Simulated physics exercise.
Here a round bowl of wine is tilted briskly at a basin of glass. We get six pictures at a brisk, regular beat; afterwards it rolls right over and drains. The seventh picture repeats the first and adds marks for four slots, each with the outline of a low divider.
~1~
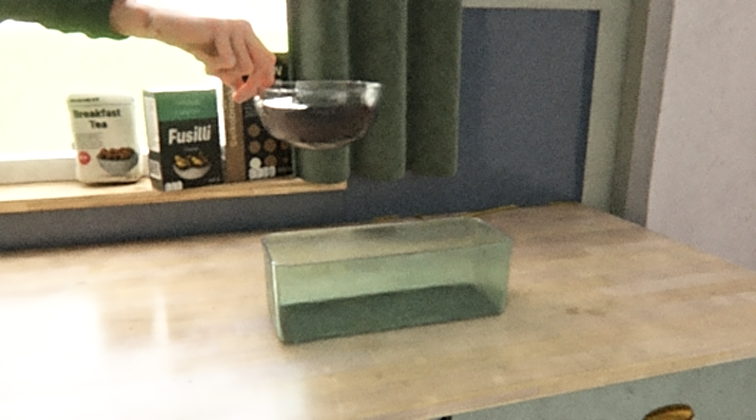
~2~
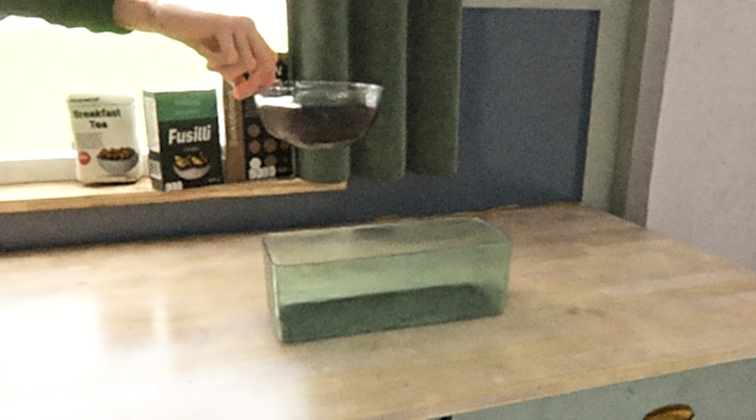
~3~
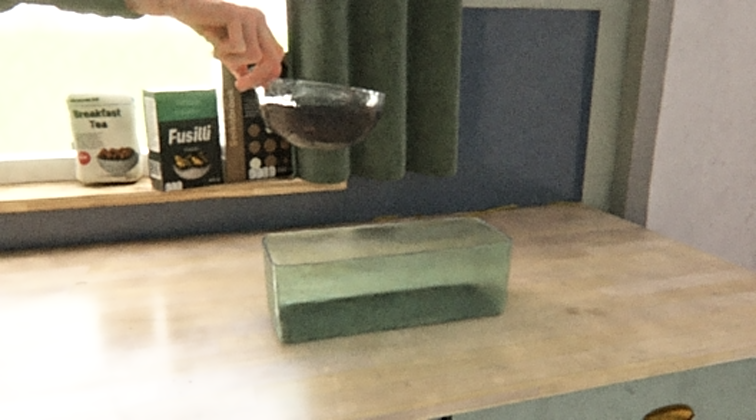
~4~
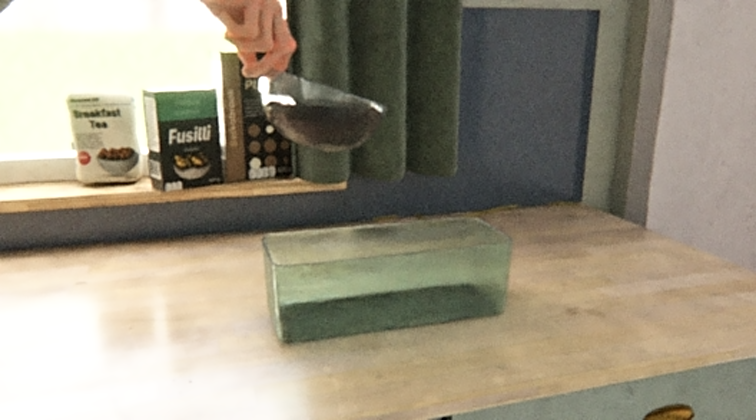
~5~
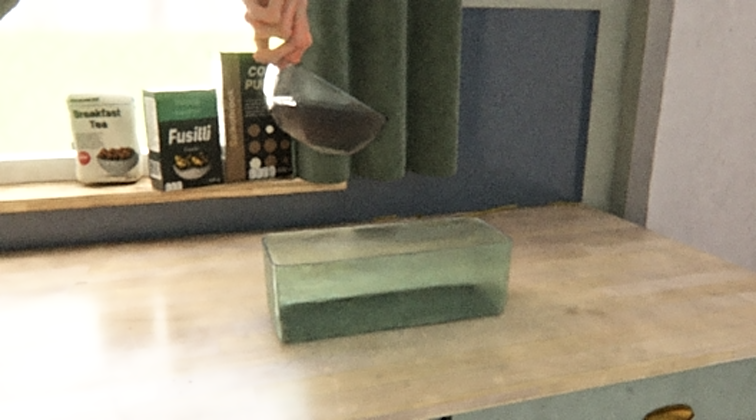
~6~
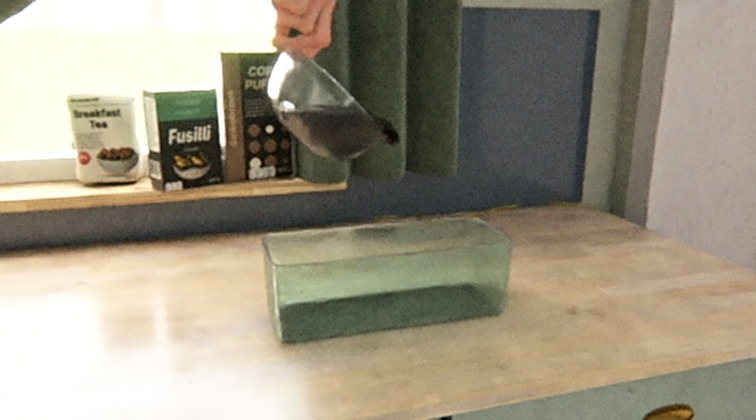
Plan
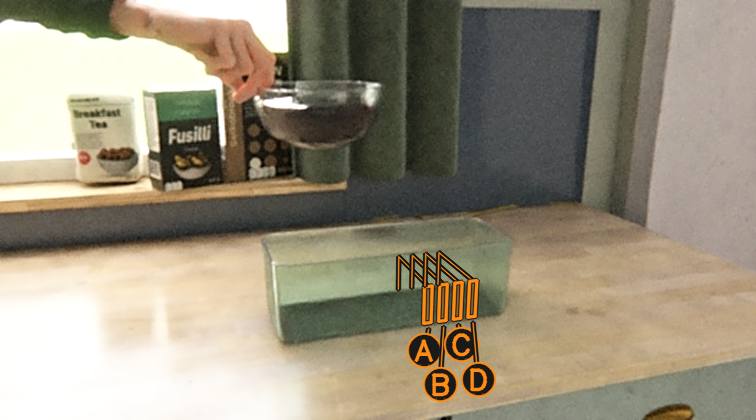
On a wooden counter by a window, a hand tilts a clear bowl of dark wine rightward above a glass basin, wine cresting the lip.
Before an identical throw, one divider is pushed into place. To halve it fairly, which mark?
Take A.
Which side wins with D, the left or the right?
More ends on the left.
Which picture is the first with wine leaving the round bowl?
Picture 5.
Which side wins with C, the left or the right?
More ends on the left.
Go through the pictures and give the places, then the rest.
In the first picture, upright, lip at (377, 84); basin from (277, 343) to (504, 311); nothing has left yet.
In the second picture, tipped about 2°, lip at (378, 86); nothing has left yet.
In the third picture, tipped about 9°, lip at (380, 93); nothing has left yet.
In the fourth picture, tipped about 18°, lip at (382, 105); nothing has left yet.
In the fifth picture, tipped about 31°, lip at (382, 119); wine is over the lip, down to (382, 119).
In the sixth picture, tipped about 46°, lip at (379, 135); wine is over the lip, down to (392, 142).
On the marked copy, A at (428, 329); B at (443, 326); C at (458, 324); D at (473, 322).
With A, about 51 % ends left of the wall and 44 % right of it; 5 % is lost outside.
With B, about 69 % ends left of the wall and 22 % right of it; 8 % is lost outside.
With C, about 87 % ends left of the wall and 6 % right of it; 6 % is lost outside.
With D, about 87 % ends left of the wall and 6 % right of it; 7 % is lost outside.
